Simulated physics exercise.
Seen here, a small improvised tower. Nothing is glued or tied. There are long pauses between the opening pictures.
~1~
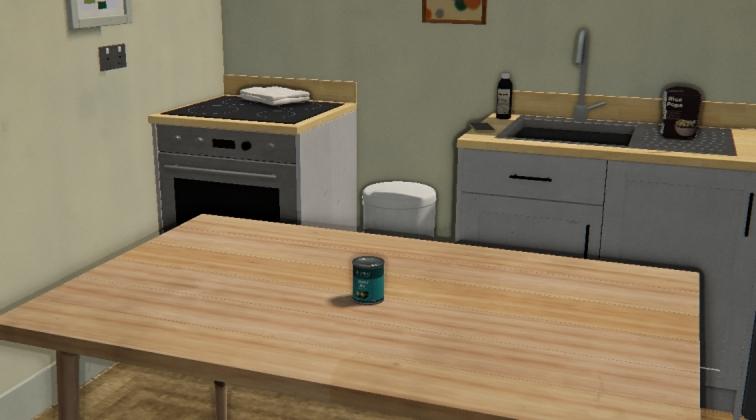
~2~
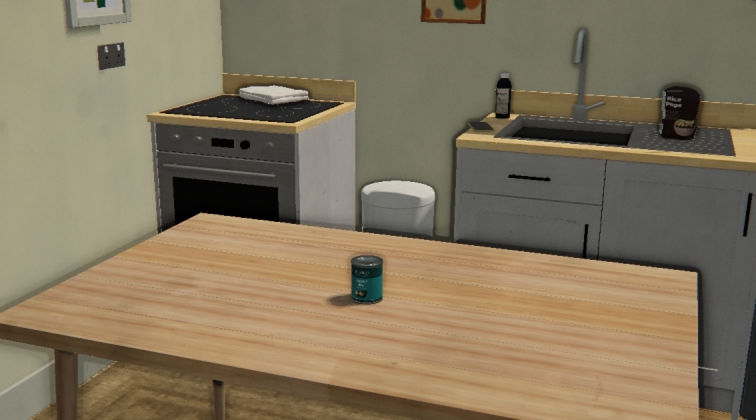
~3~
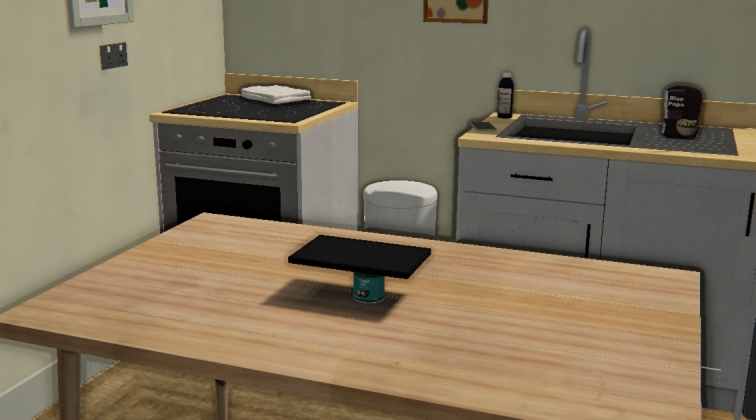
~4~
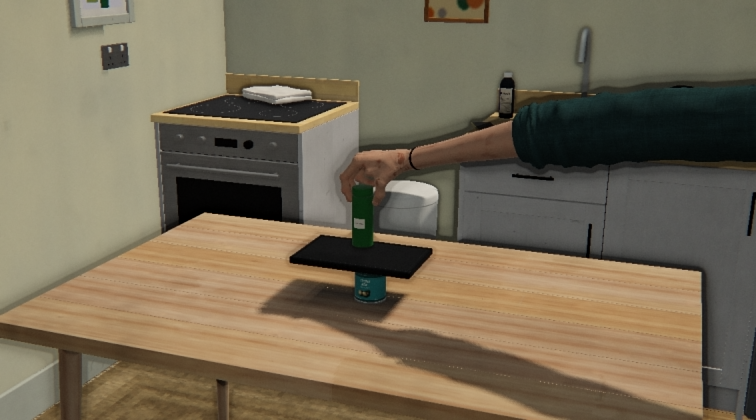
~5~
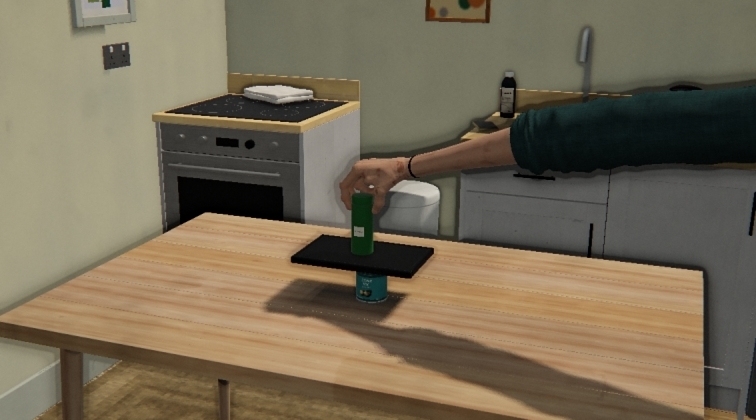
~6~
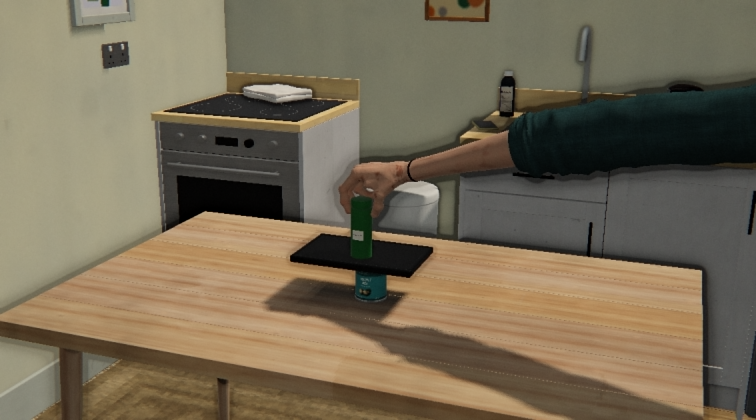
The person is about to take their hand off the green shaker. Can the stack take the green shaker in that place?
Here the stack keeps its balance.
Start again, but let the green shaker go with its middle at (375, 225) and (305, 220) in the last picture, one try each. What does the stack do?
First try: It keeps its balance; second try: It comes apart.
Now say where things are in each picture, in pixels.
In the first frame, the last thing is not in view yet.
In the second frame, the last thing is not in view yet.
In the third frame, the last thing is not in view yet; black lid (361, 255).
The fourth frame shows still above its spot; green shaker (363, 216); black lid (362, 255).
The fifth frame shows still above its spot; green shaker (362, 224); black lid (363, 255).
The sixth frame shows set down, still held; green shaker (361, 228); black lid (363, 254).
Then, 0.30 s past the last view, nothing moves.
Then, 0.70 s past the last view, green shaker resting near (361, 228).
Finally, all 3 still in place. Final places as the last picture's camera would see them, green shaker near (361, 228). The stack holds.
